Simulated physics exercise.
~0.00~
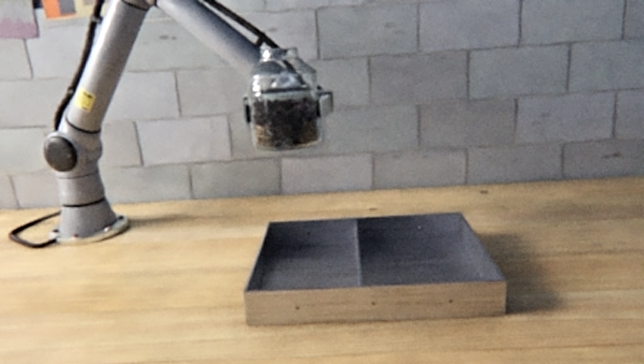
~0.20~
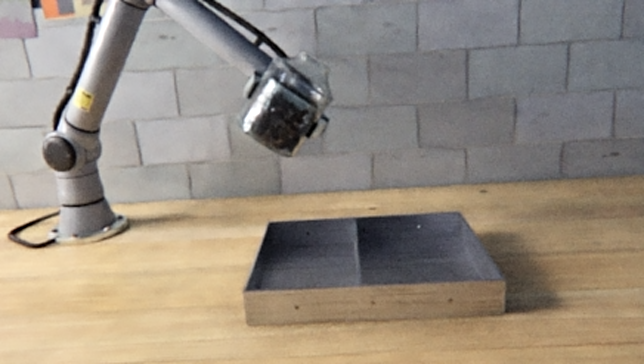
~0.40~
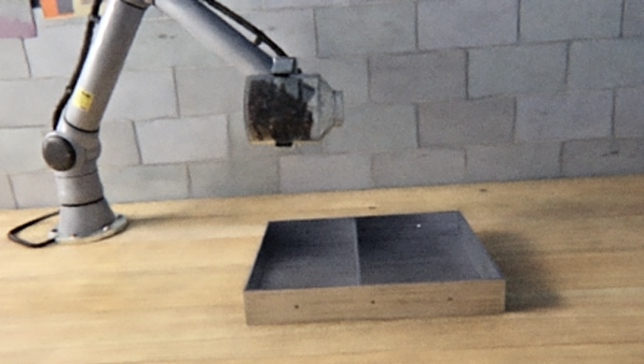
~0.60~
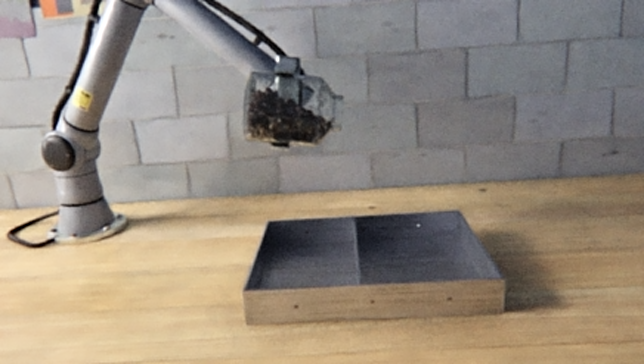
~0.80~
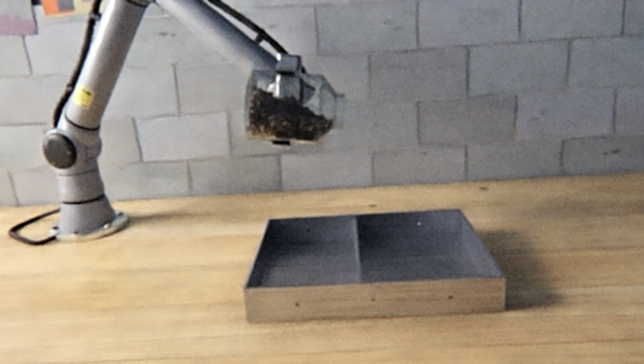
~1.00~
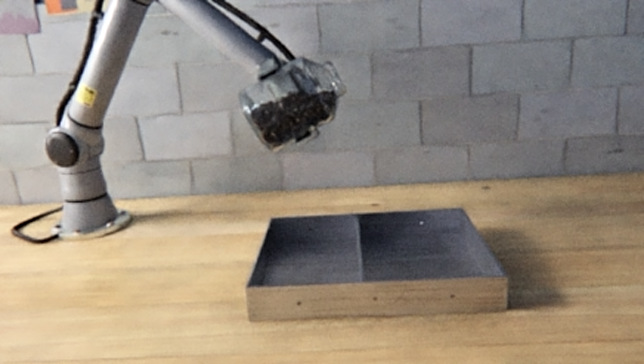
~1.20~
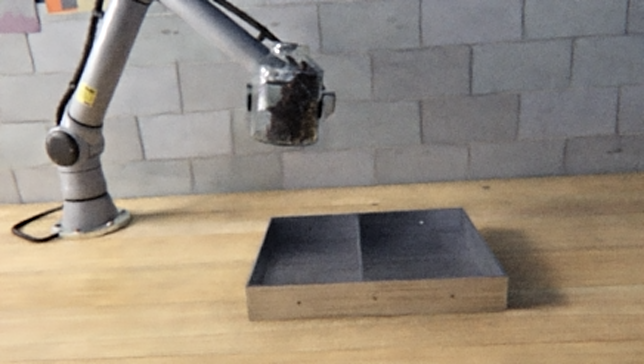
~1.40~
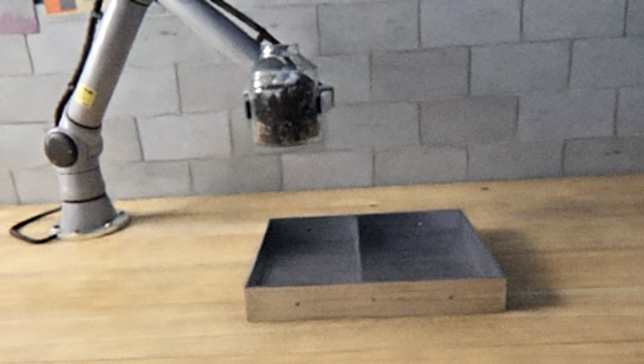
On a wooden table against a pale brick wall, a robot arm held a clear jar of dark beans above a divided tray, tipped it onto its side, then turned it upright again, with the beans still inside and the tray looking empty.
